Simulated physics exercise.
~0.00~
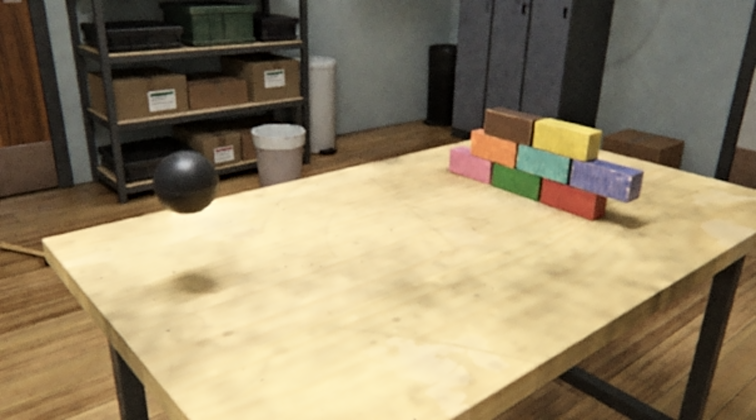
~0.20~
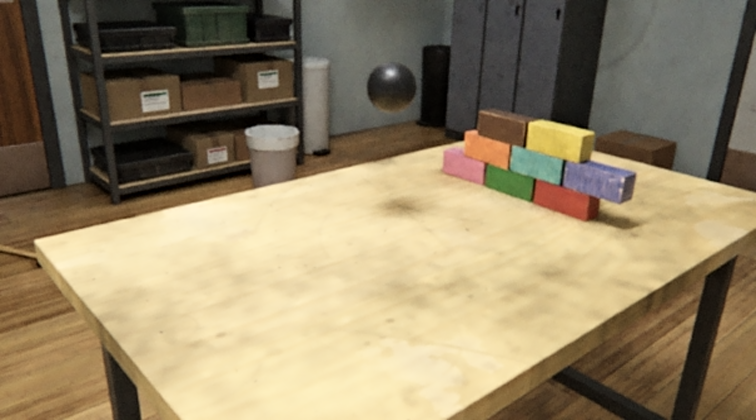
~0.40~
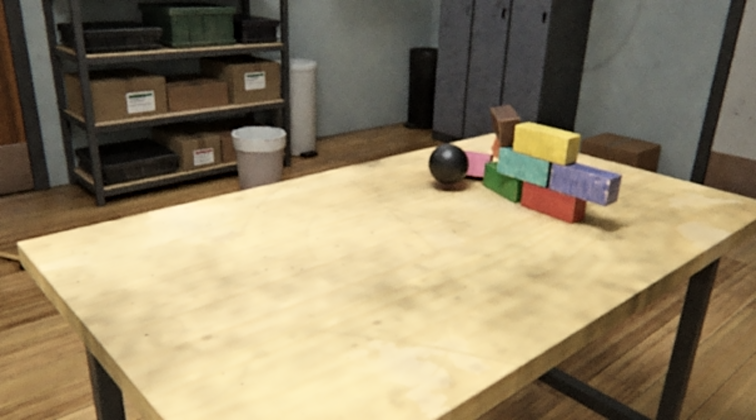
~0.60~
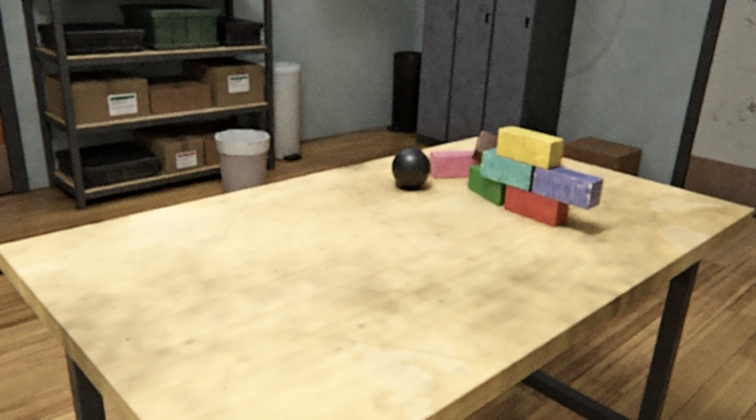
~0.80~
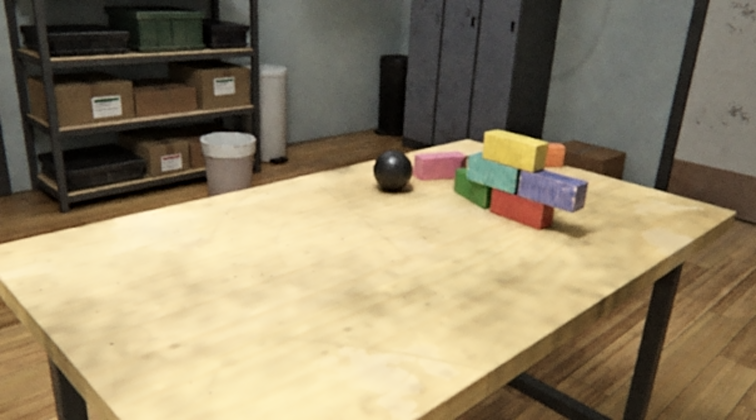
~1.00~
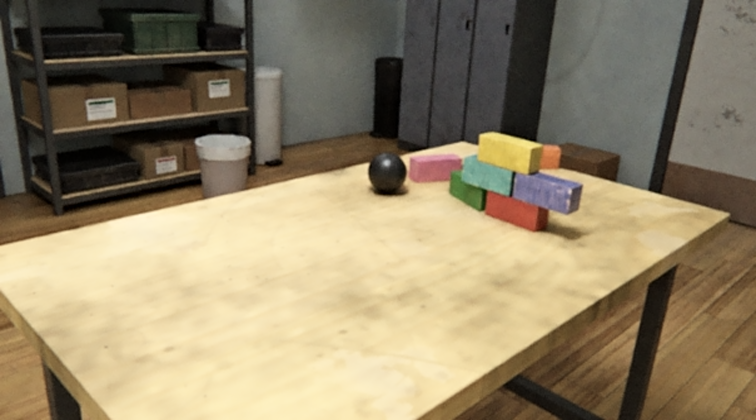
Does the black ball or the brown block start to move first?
The black ball moves first, travelling through the air toward the stack while the brown block is still in place. The brown block only shifts and tilts afterward.
